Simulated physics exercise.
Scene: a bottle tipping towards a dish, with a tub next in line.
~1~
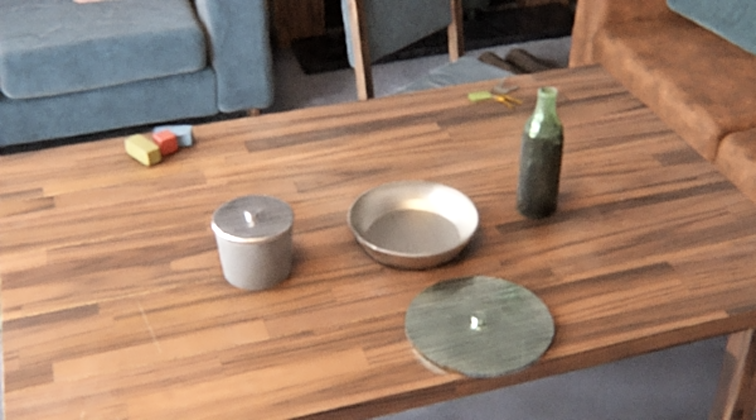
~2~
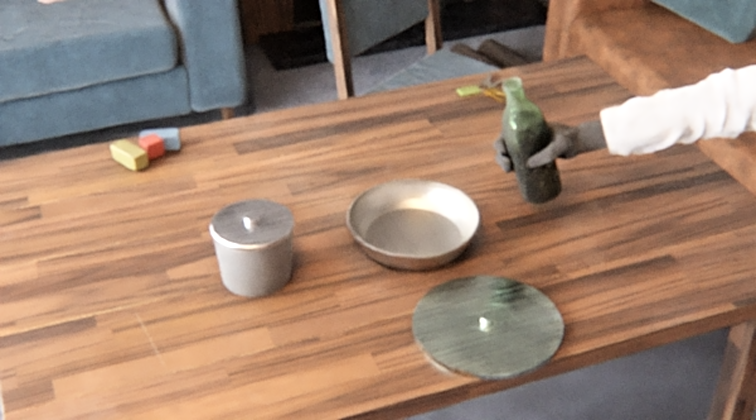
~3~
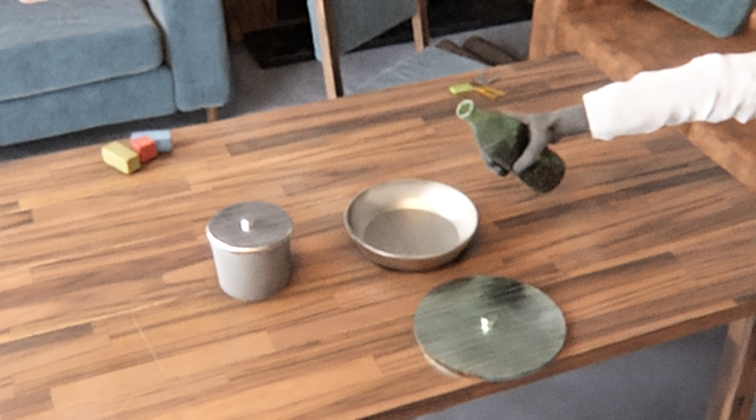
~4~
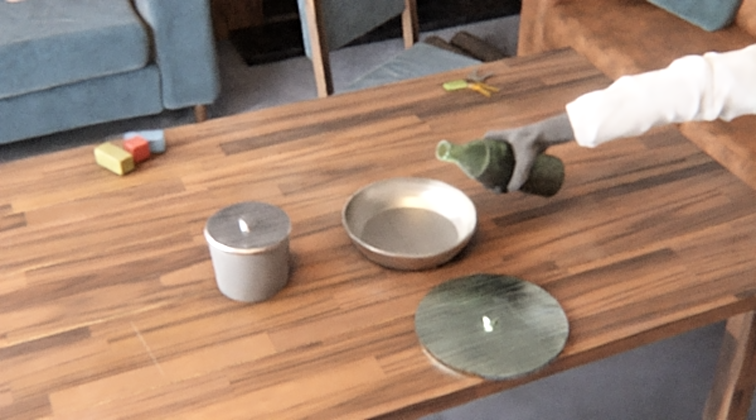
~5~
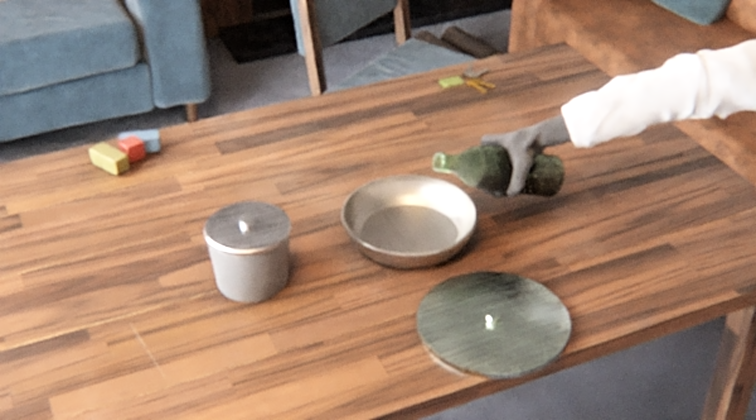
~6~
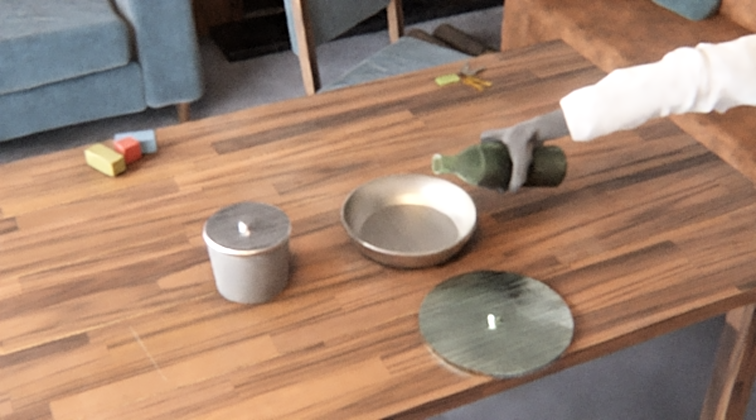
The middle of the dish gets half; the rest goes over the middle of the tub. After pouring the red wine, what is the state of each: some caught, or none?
Outcome: The tub is closed to it; the dish is open to it.
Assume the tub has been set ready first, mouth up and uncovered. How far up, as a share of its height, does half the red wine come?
Around 35 %.
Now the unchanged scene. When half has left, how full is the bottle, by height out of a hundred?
I'd put the level around 35 percent of the height.
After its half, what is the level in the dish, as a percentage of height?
Roughly 30%.
A moment on, the red wine goes into the dish.
Further on, it hits the lid of the tub and runs off.
When it is over, the dish has its share inside; the tub is empty, in a puddle.
